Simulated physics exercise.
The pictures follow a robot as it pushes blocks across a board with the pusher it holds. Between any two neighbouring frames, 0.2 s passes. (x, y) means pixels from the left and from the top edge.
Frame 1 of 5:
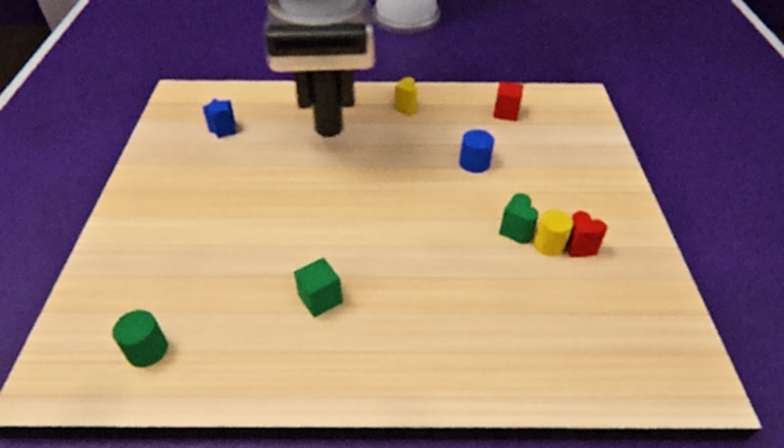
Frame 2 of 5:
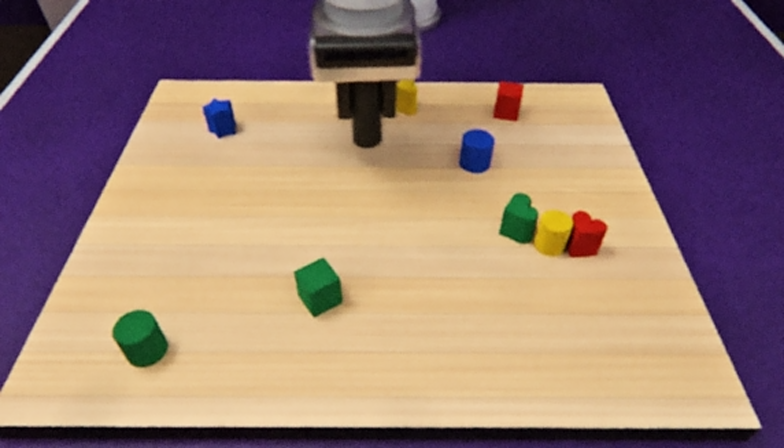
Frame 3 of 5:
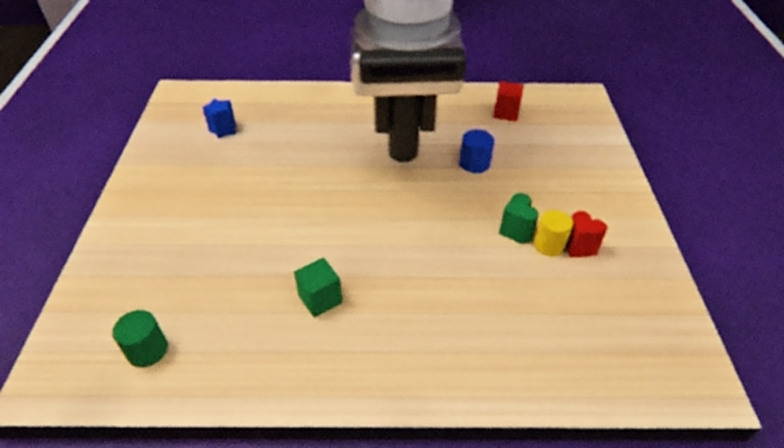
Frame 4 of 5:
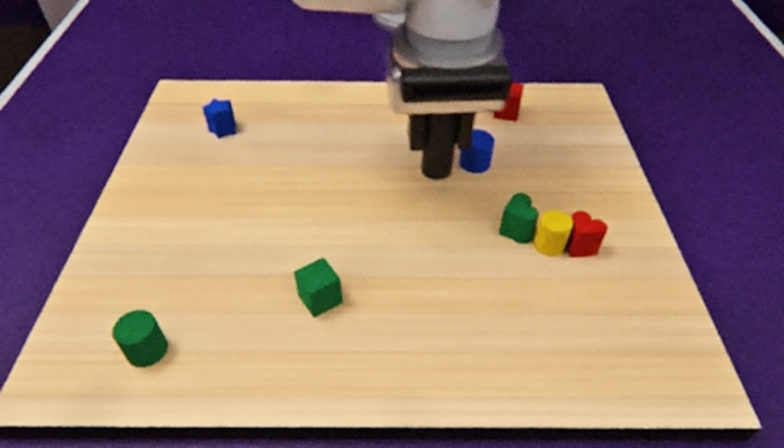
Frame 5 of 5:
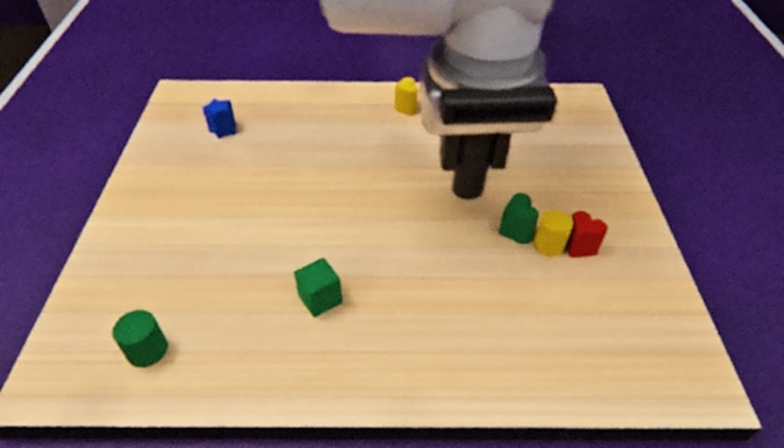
A pale wooden board lies on a purple surface, seen from above at an angle by a still camera. A blue star-like block, a small yellow block, a blue cylinder and a red block sit toward the back, a green heart, yellow cylinder and red heart cluster at right, and a green cube and cylinder stand front left. A robot arm's dark pusher glides rightward and nearer, briefly hiding some blocks, while none visibly moves.
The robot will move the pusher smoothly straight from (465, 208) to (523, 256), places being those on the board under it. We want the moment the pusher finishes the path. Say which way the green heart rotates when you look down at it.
Seen from above, its turn is counter-clockwise.
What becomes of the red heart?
It gets displaced.
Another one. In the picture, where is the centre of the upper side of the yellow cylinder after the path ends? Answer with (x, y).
My prediction: (585, 222).
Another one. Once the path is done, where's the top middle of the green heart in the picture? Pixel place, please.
The point I'd pick in the picture is (549, 214).
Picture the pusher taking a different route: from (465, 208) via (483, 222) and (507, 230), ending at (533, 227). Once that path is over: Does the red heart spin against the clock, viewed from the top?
I expect so.
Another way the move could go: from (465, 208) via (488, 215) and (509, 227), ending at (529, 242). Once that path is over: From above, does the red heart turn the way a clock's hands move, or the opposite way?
Viewed from the top, it goes anticlockwise.
On the path given first. Halfway along, pusher at (496, 213); green heart at (530, 209), turned 20° anticlockwise; yellow cylinder at (565, 221); red heart at (596, 223).
At the end, pusher at (528, 238); blue cylinder not moved; green heart at (549, 214), turned 65° anticlockwise; yellow cylinder at (585, 222); red heart at (616, 227).
